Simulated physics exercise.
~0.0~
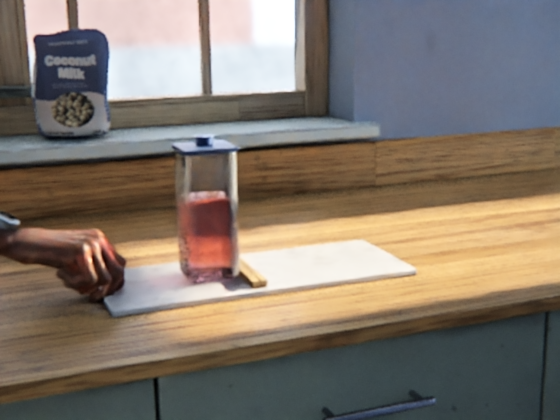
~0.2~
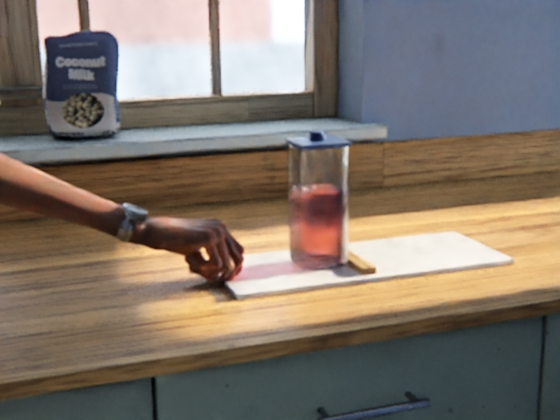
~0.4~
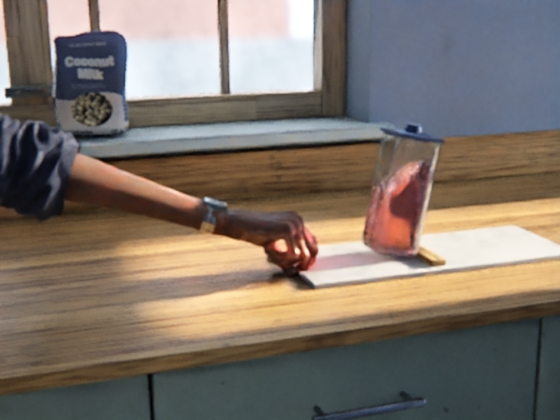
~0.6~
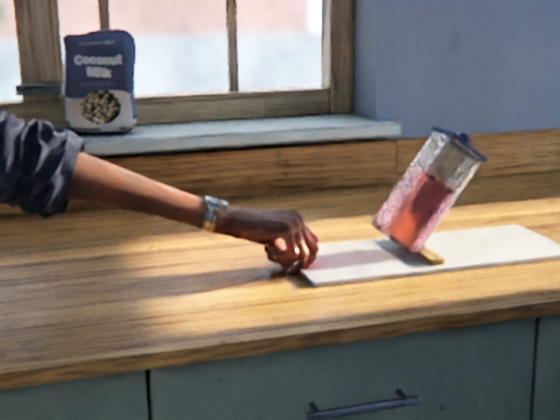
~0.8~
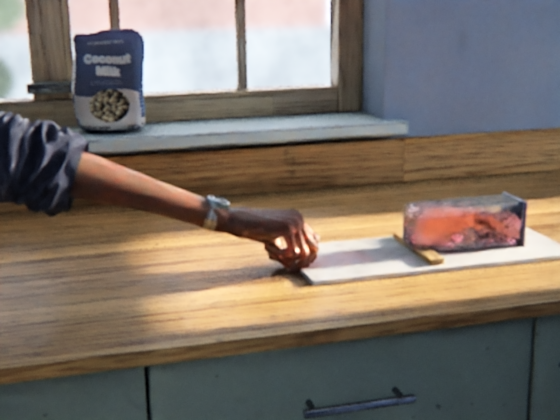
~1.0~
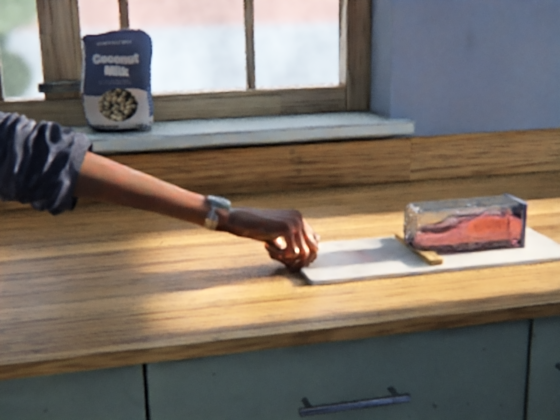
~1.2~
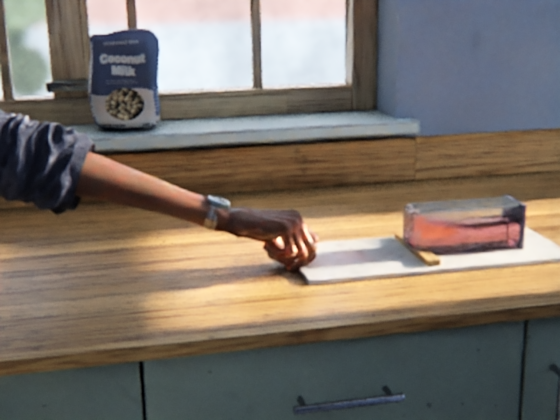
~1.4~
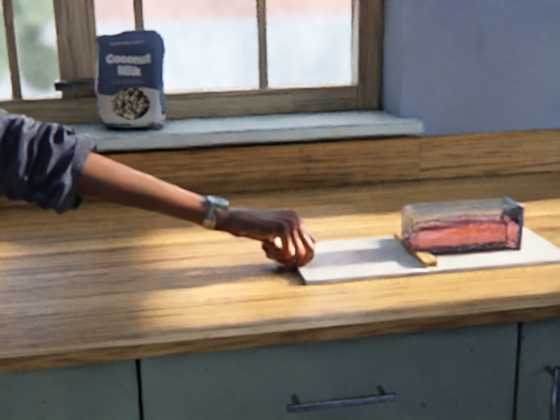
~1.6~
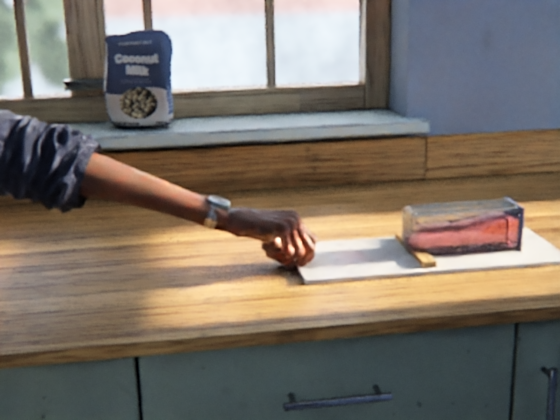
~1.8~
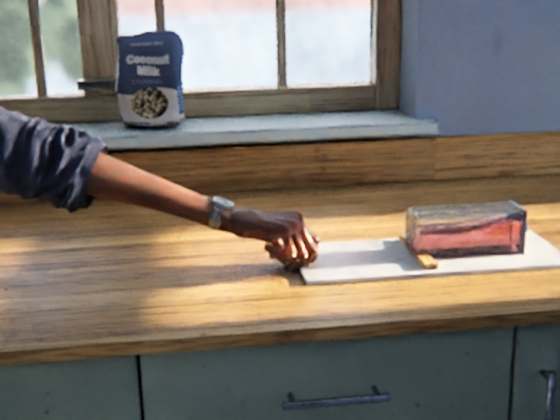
A square, clear bottle with a blue cap, partly filled with pinkish liquid, rides upright on a white board as a hand at the board's left end moves it right along a wooden counter. The board stops, and the bottle tips to the right against a small wooden strip at its base, the liquid surging inside. It leans further, then topples onto its side on the board. The liquid sloshes and gradually settles while the hand stays at the board's end. The bottle finishes lying flat, its cap pointing right.
